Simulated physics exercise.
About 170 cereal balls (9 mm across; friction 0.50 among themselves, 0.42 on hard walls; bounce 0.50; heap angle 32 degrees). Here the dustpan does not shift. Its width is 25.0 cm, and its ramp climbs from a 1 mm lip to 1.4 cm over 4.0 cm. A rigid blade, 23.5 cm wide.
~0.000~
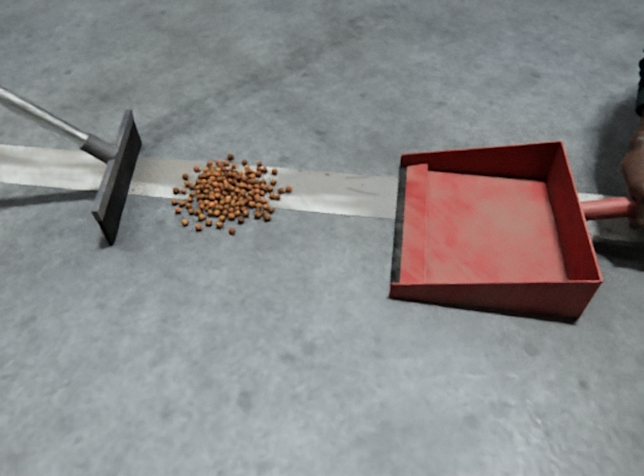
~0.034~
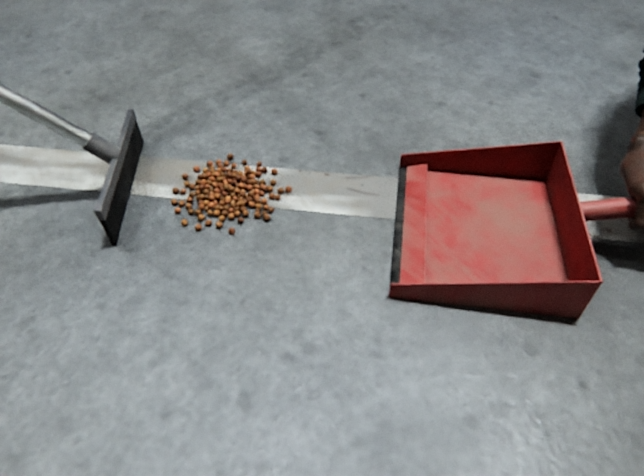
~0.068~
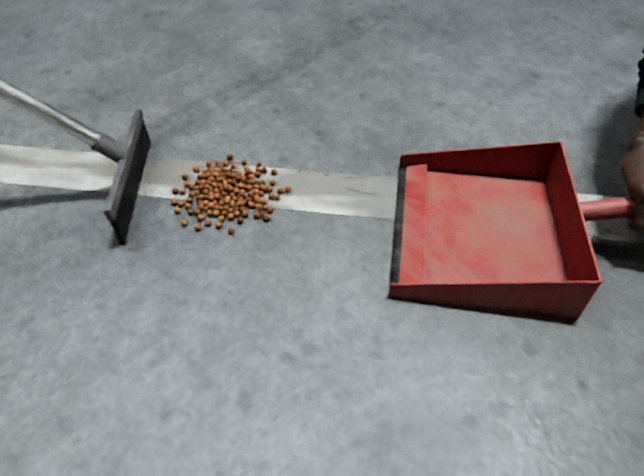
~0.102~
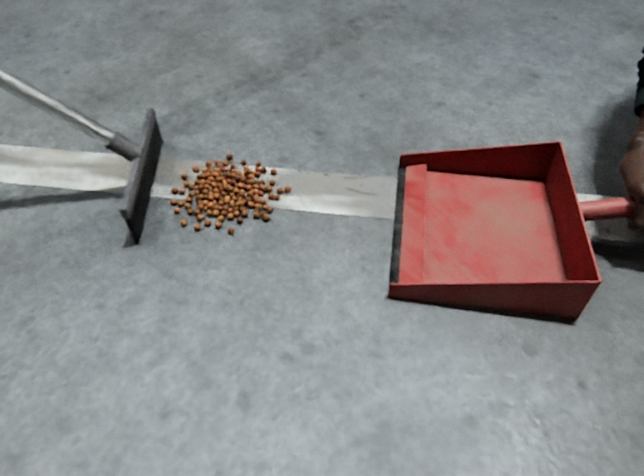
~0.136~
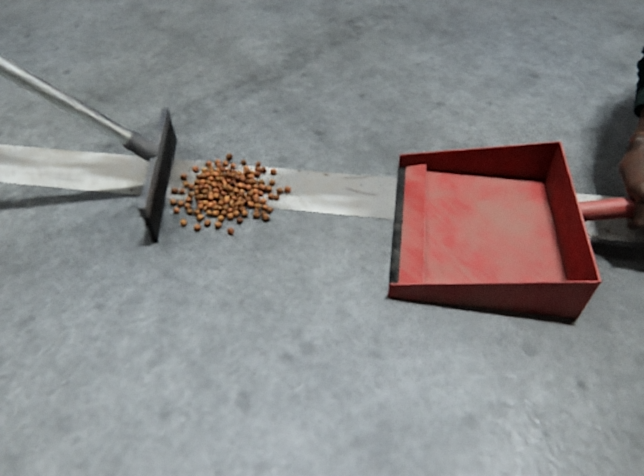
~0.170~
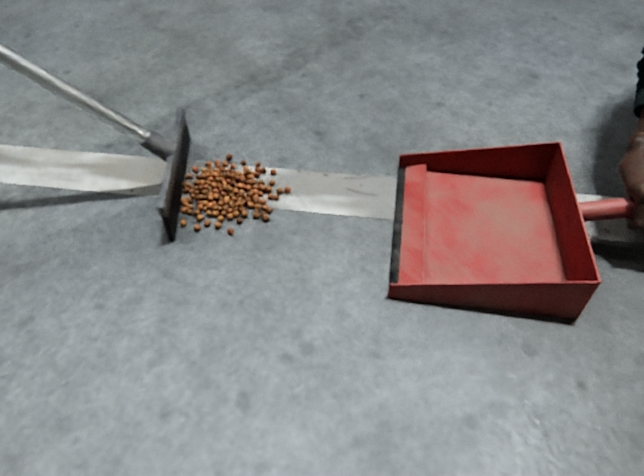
A hand at the right edge grips the handle of a red dustpan on a grey concrete floor, seen from above at an angle. A dark, flat blade on a metal pole stands at the left, with a loose pile of small orange-brown balls between it and the pan, over a pale strip. The blade slides rightward to the pile's near side and nudges a few balls, while the dustpan and camera stay still.
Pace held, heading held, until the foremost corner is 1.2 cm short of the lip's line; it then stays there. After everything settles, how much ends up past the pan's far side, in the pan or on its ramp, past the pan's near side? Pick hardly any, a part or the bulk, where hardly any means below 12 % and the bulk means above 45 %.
Far side: A part; pan: A part; near side: Hardly any.
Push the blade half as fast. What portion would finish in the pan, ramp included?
I'd put it at close to 30 per cent.
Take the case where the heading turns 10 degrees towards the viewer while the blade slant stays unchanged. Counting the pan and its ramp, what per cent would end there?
I'd expect close to 25 percent.
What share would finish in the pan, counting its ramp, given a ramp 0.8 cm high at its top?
About 30 %.
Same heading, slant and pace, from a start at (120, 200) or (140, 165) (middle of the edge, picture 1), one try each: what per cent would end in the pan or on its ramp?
20 and 20 per cent, roughly.
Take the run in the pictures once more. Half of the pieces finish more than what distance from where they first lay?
The figure is about 26 cm.
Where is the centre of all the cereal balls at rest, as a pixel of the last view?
Resting centre estimate: Around (398, 180).
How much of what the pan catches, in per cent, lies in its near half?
Roughly 0 per cent.
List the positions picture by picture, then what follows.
The first picture shows blade from (98, 216) to (130, 117), moved 0.0 cm, 0 of the pieces shifted so far; middle of the pieces at (231, 190); pan at (491, 233).
The second picture shows blade from (101, 216) to (133, 117), moved 0.4 cm, 0 of the pieces shifted so far; middle of the pieces at (231, 190).
The third picture shows blade from (110, 215) to (140, 116), moved 1.6 cm, 0 of the pieces shifted so far; middle of the pieces at (230, 191).
The fourth picture shows blade from (126, 214) to (152, 115), moved 3.7 cm, 0 of the pieces shifted so far; middle of the pieces at (230, 190).
The fifth picture shows blade from (144, 213) to (167, 115), moved 6.1 cm, 0 of the pieces shifted so far; middle of the pieces at (230, 190).
The sixth picture shows blade from (163, 212) to (182, 114), moved 8.5 cm, 8 of the pieces shifted so far; middle of the pieces at (229, 191); pan at (490, 234). Its pace works out near 0.71 m/s, heading 13 degrees away from the viewer's side.
After 0.38 s, middle of the blade 18 cm from the lip; 0 % over the lip, far side 10 %, near side 0 %.
After 0.52 s, middle of the blade 8 cm from the lip; 0 % over the lip, far side 25 %, near side 0 %.
After 0.78 s, middle of the blade 4 cm from the lip; 25 % over the lip, far side 30 %, near side 0 %.
At rest (1.1 s), far side 30 %, pan 25 %, near side 0 %, in front of the lip or behind the blade 45 %.
